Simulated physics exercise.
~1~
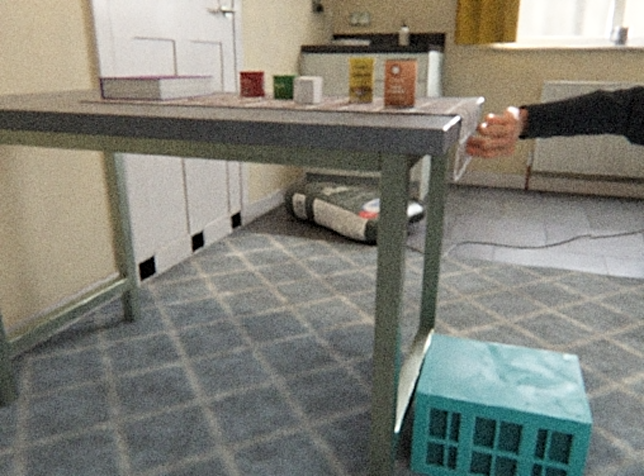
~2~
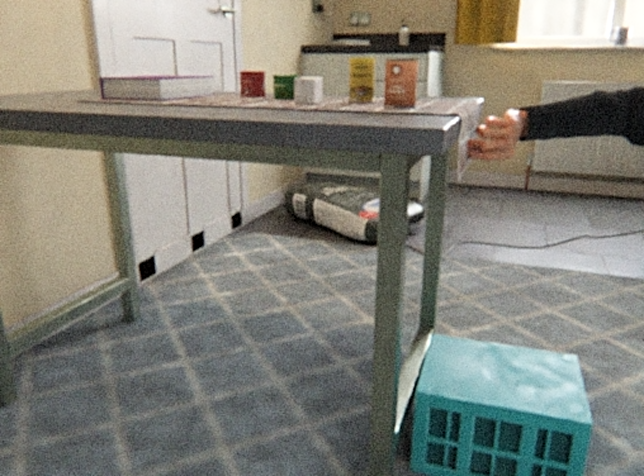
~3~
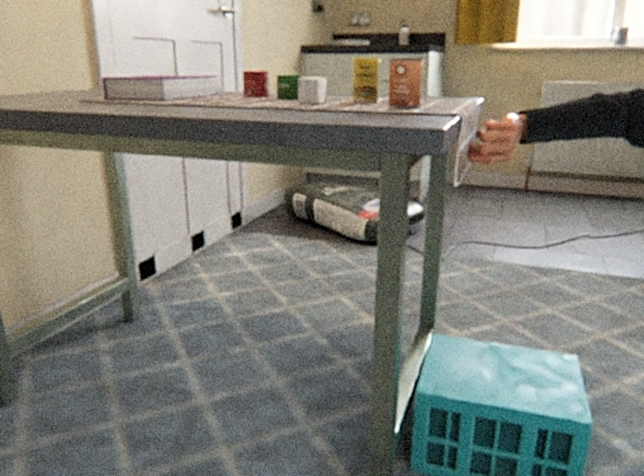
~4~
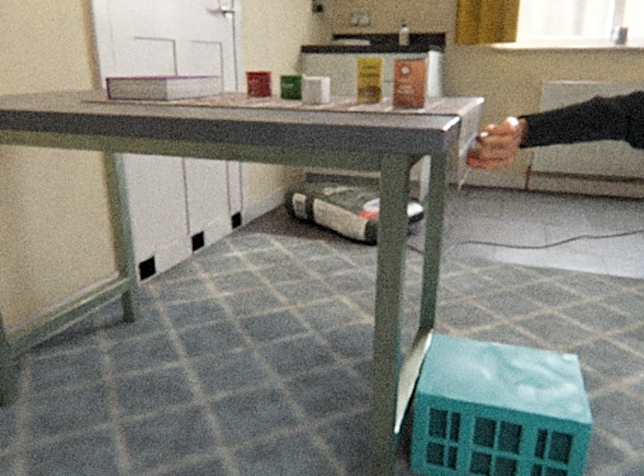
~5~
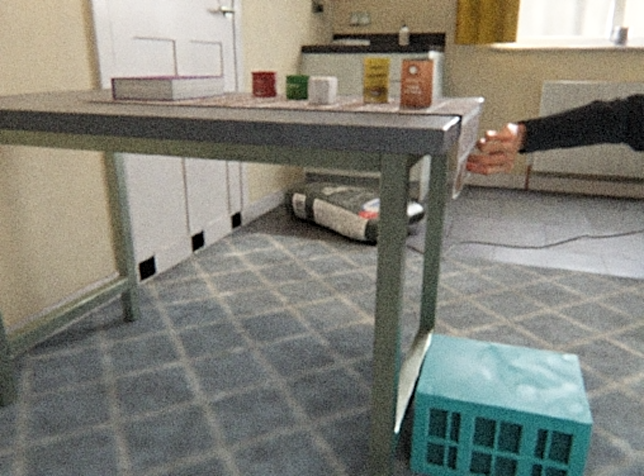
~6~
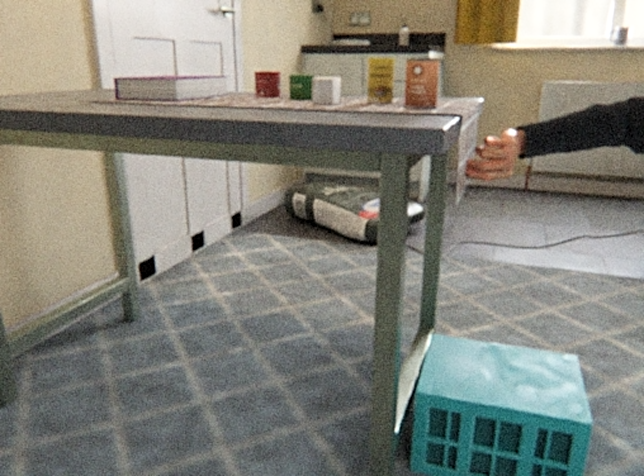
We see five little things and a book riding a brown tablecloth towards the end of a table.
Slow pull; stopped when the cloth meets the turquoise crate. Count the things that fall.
Lost over the edge: Four.
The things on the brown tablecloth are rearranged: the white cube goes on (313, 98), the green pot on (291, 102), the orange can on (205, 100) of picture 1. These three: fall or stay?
Here's how it goes: The white cube leaves the top, the green pot leaves the top and the orange can remains in place.
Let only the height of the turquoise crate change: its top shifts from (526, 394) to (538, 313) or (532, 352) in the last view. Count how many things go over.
It would be 2 and 3.
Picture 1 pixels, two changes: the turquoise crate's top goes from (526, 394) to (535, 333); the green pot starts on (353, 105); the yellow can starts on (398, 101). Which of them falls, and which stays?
Outcome for the green pot: It is lost. Outcome for the yellow can: It is lost.
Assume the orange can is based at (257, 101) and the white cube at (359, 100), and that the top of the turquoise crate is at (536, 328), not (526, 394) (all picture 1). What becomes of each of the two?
The orange can ends up on top while the white cube ends up off.
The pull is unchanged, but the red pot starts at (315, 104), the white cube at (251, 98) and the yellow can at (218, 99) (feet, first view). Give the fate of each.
As for the red pot, it leaves the top; the white cube, it holds its spot; the yellow can, it holds its spot.
Soon after, hem near (461, 281); orange can and yellow can gone.
Then, hem near (458, 346); orange can, yellow can and white cube gone.
At rest, hem on the crate; orange can, yellow can, white cube and green pot gone. The table loses four.
